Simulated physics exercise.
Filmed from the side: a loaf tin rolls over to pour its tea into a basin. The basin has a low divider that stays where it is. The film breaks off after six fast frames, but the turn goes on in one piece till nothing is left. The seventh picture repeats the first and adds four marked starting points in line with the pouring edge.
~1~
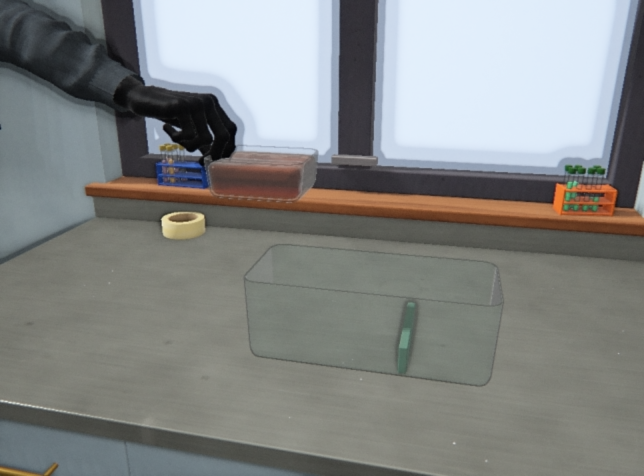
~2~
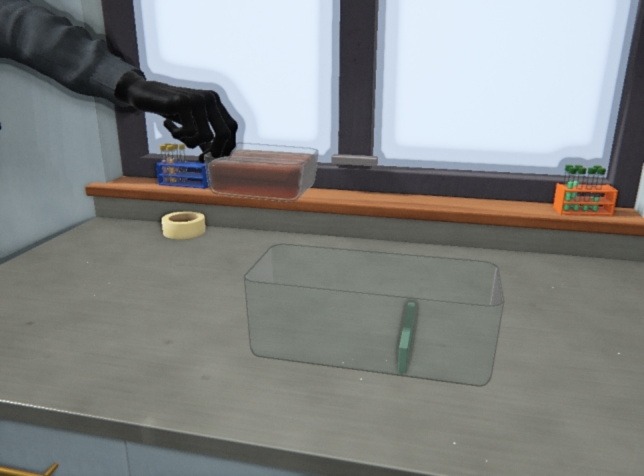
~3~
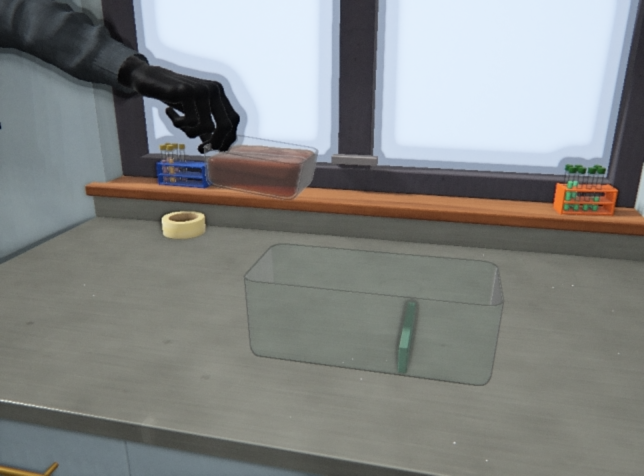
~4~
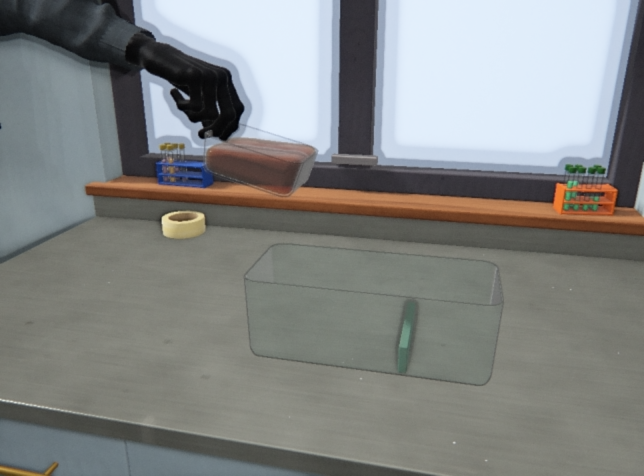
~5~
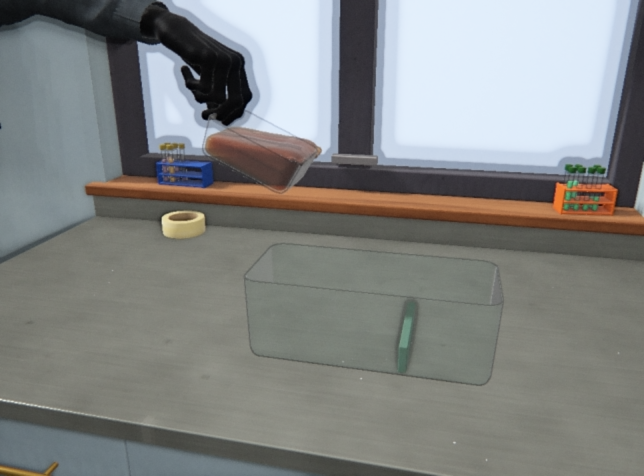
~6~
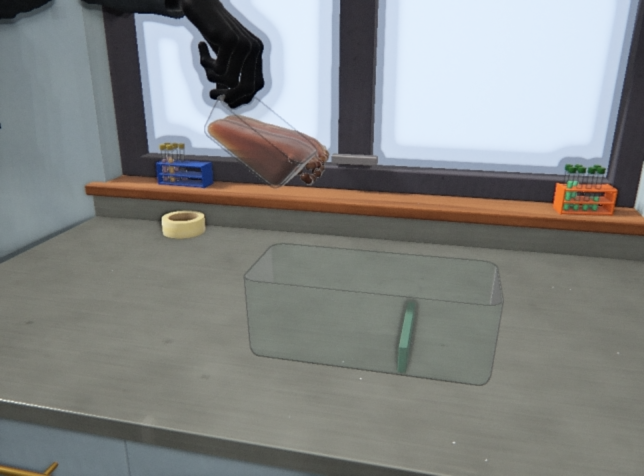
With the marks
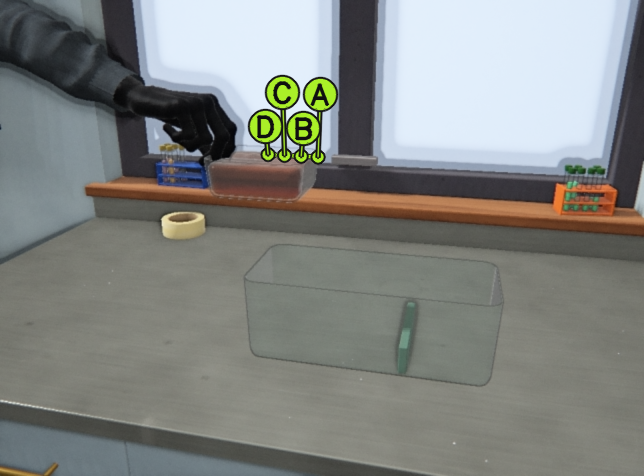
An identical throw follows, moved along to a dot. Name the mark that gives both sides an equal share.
Best: A.
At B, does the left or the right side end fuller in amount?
The left side.
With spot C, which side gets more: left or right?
The left one.
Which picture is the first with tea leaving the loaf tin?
In picture 4.
On the marked copy, A at (318, 157); B at (301, 156); C at (284, 155); D at (268, 154).
With A, about 49 % ends left of the wall and 44 % right of it; 7 % is lost outside.
With B, about 80 % ends left of the wall and 14 % right of it; 6 % is lost outside.
With C, about 83 % ends left of the wall and 10 % right of it; 7 % is lost outside.
With D, about 81 % ends left of the wall and 12 % right of it; 7 % is lost outside.
